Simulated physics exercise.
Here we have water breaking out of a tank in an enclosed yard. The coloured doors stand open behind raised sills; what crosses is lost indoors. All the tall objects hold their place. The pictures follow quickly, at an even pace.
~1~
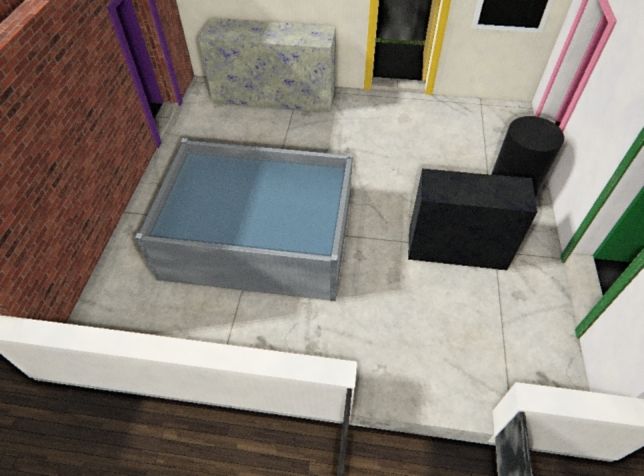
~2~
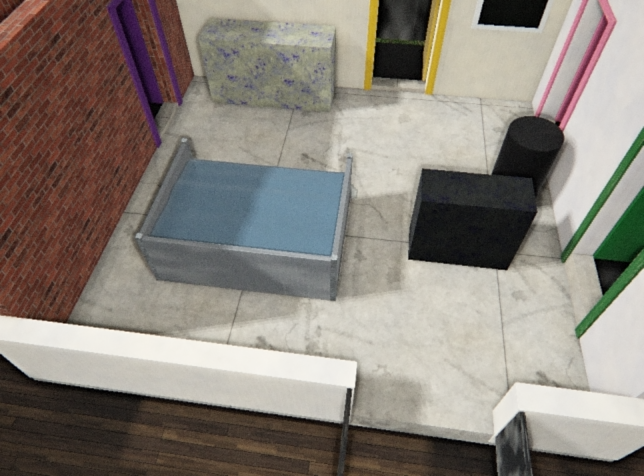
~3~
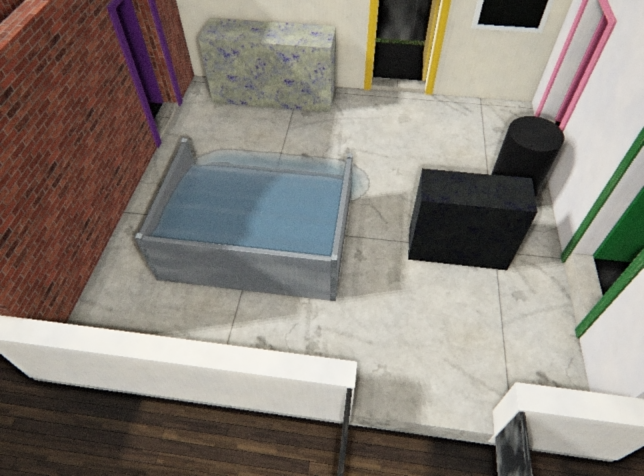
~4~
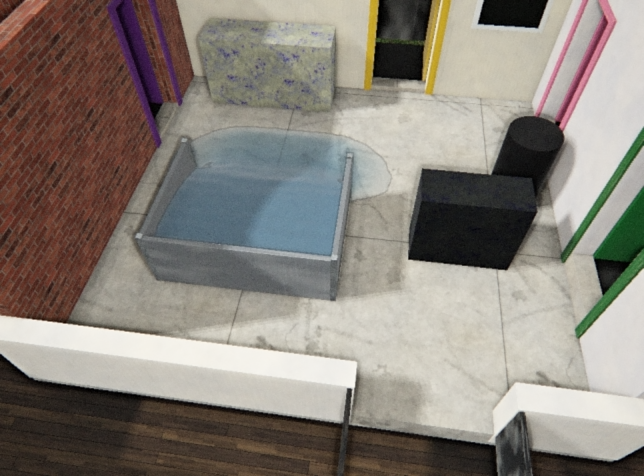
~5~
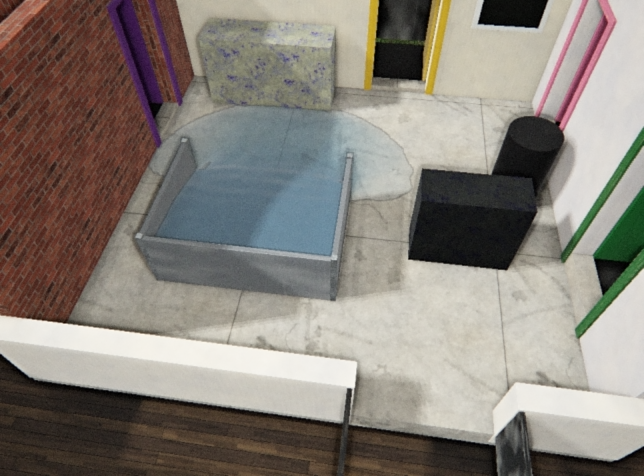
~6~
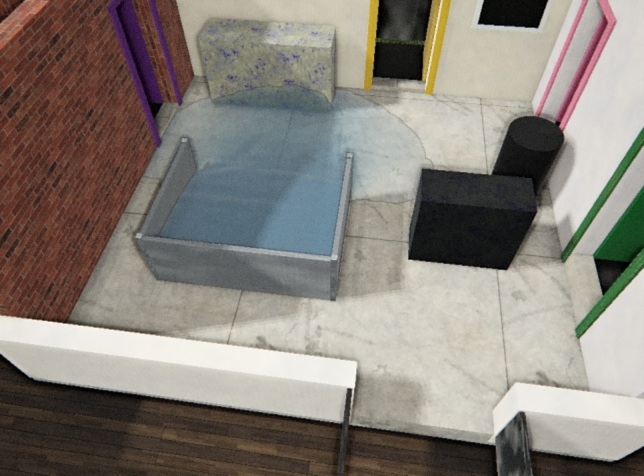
Water sits still in a grey tank in a walled yard, until the tank's far side opens. A thin sheet slides out through the gap and spreads in a widening curve across the pale floor, reaching the speckled block at the back and nearing the black block on the right.
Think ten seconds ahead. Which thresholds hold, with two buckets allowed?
In the end: The purple door takes more than that; the yellow door takes more than that; the pink door takes more than that; the green door stays under that.
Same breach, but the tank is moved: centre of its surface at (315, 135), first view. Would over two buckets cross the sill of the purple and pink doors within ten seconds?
Then: The purple door is over, the pink door lets more in.
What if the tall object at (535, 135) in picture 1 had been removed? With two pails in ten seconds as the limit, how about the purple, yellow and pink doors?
My reading: Purple lets more in; yellow goes over; pink passes that mark.
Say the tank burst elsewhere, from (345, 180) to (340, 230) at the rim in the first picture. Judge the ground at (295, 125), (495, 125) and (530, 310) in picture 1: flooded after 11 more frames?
One after the other: No water, flooded, wet.
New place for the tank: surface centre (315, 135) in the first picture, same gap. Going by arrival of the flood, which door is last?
That is the green door.
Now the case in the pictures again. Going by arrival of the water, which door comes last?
It is the one in green.
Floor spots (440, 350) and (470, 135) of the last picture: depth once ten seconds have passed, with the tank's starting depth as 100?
Roughly 8 and 8 per cent, in turn.
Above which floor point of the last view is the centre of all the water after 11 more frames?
Around (294, 153).
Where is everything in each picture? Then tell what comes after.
In the first picture, the tank at (253, 199) is whole and still.
In the second picture, water pours out on the tank's far side and has run to (353, 197).
In the third picture, the front is at (360, 175), out from the gap on the tank's far side.
In the fourth picture, water pours out on the tank's far side and has run to (378, 163).
In the fifth picture, water pours out on the tank's far side and has run to (359, 121).
In the sixth picture, the front is at (342, 92), out from the gap on the tank's far side.
A moment on, water covers 35 % of the floor; the purple door under two buckets in, the yellow door over two buckets in, the pink door not reached, the green door not reached.
Next, water covers 40 % of the floor; the purple door far over two buckets in, the yellow door far over two buckets in, the pink door not reached, the green door not reached.
Then, water covers 55 % of the floor; the purple door far over two buckets in, the yellow door far over two buckets in, the pink door over two buckets in, the green door wet at the sill, nothing in.
Later, water covers 80 % of the floor; the purple door far over two buckets in, the yellow door far over two buckets in, the pink door far over two buckets in, the green door wet at the sill, nothing in.
In the end, water covers 95 % of the floor; the purple door far over two buckets in, the yellow door far over two buckets in, the pink door far over two buckets in, the green door wet at the sill, nothing in.
